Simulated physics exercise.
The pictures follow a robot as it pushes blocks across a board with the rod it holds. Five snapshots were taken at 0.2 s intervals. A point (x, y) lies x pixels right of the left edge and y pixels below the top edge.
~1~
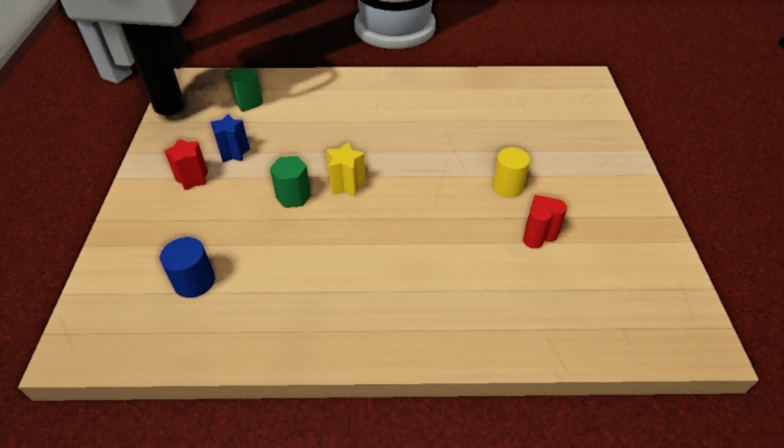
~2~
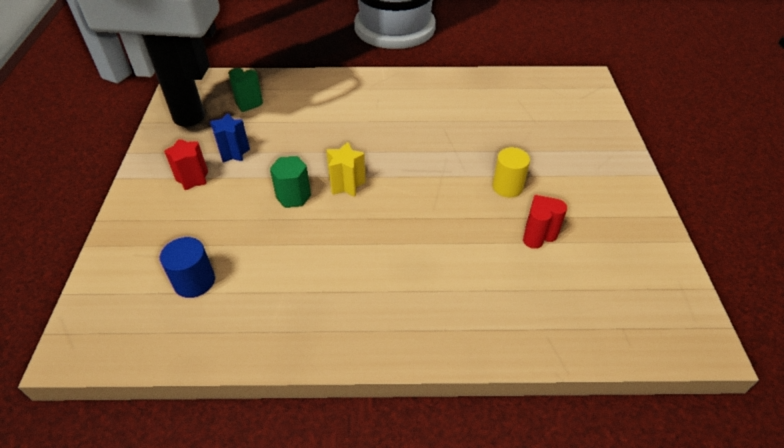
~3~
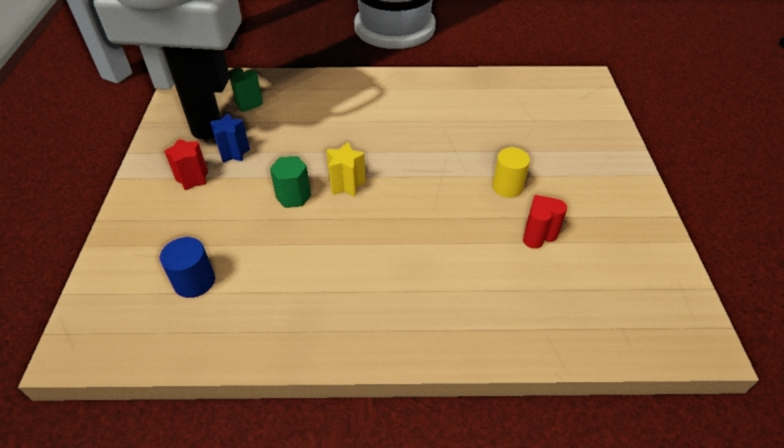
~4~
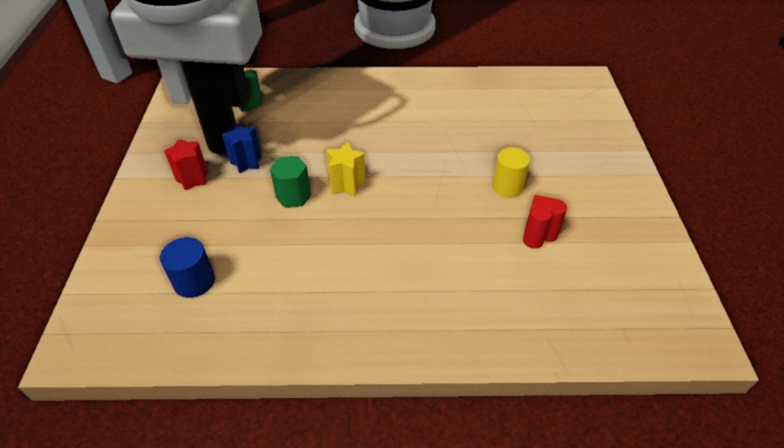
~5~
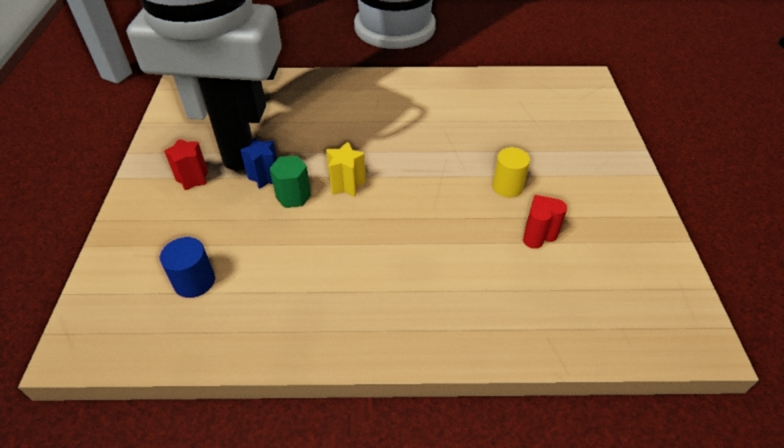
At first, a black rod on a gray robotic arm stands near the upper left corner of a wooden board scattered with colored blocks. The rod slides toward the lower right until it reaches the blue star, then pushes it a short way toward the green hexagonal block while the others stay put.
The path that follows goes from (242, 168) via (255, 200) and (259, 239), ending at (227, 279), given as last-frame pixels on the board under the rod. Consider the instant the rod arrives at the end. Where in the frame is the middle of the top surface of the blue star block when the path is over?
The answer is (279, 168).
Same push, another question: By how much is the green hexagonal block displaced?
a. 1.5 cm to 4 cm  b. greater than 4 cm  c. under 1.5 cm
The one that fits is a, 1.5 cm to 4 cm.
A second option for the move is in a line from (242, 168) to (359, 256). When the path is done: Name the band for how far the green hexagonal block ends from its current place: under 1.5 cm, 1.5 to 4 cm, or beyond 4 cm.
Beyond 4 cm.
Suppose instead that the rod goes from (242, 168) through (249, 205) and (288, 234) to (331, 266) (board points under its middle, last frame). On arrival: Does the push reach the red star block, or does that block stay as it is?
The block stays on its spot.
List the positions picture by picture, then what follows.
In the first picture, rod tip at (170, 106); block tops, blue round block at (182, 253); red star block at (182, 149); blue star block at (226, 124); green hexagonal block at (288, 167).
In the second picture, rod at (189, 117); blocks unchanged.
In the third picture, rod at (208, 130); blocks unchanged.
In the fourth picture, rod at (224, 144); blue star block at (239, 133).
In the fifth picture, rod at (240, 160); blue round block at (182, 253); red star block at (182, 149); blue star block at (258, 148); green hexagonal block at (288, 167).
The first path, step by step. One third of the way, rod at (253, 192); blue star block at (279, 164), turned 50° anticlockwise; green hexagonal block at (307, 172), turned 10° anticlockwise.
Two thirds of the way, rod at (256, 231); blue star block at (279, 168), turned 70° anticlockwise; green hexagonal block at (312, 171), turned 15° anticlockwise.
At the end, rod at (224, 271); blue round block at (171, 257); red star block in place; blue star block at (279, 168), turned 70° anticlockwise; green hexagonal block at (312, 171), turned 15° anticlockwise.
